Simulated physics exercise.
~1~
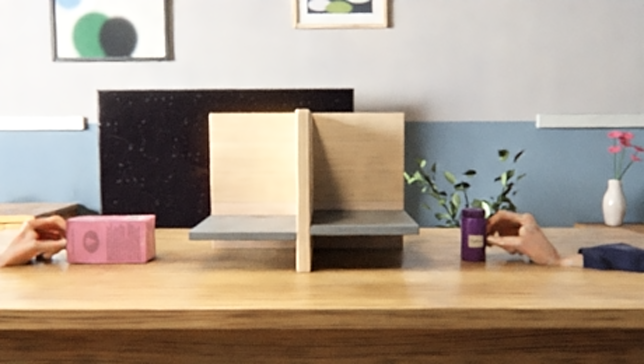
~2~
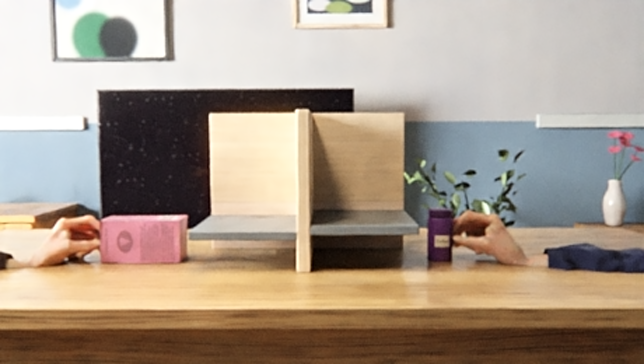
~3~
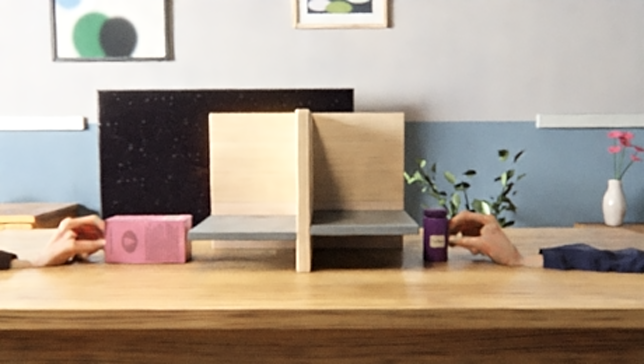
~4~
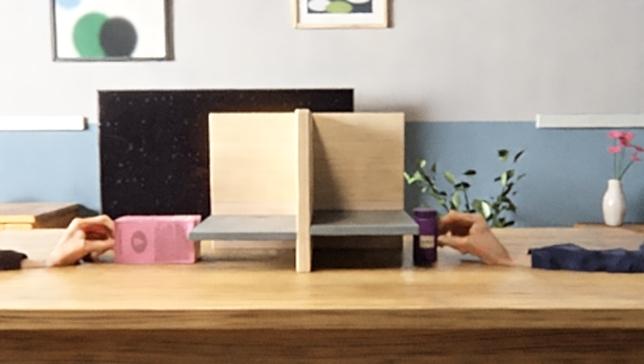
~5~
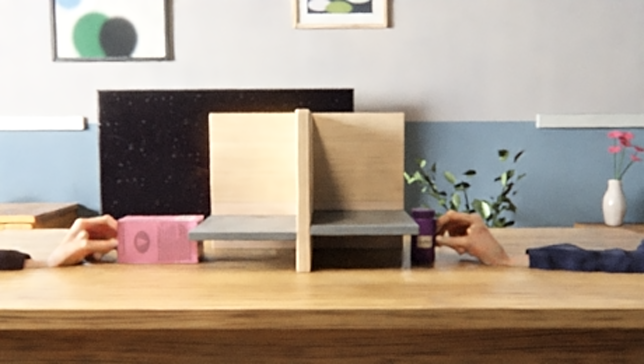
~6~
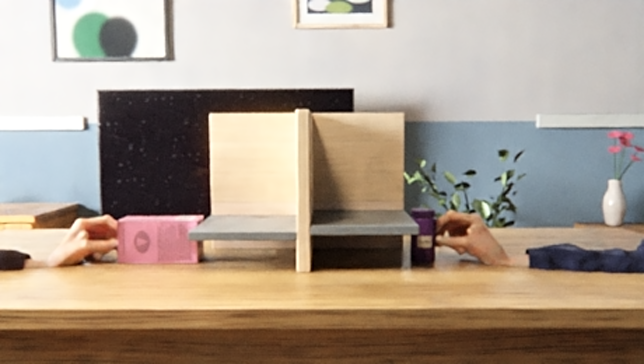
At first, a hand on the left holds a pink carton lying on its side, while a hand on the right holds an upright purple shaker, with a wooden stand and its low grey shelves between them. The hands push the two things across the table toward the stand, the carton moving right and the shaker moving left. They slide a little farther, until each comes up to the opening under a shelf. There both stop at the shelf edges. At the end, they stay still with the hands beside them, and neither has passed underneath.
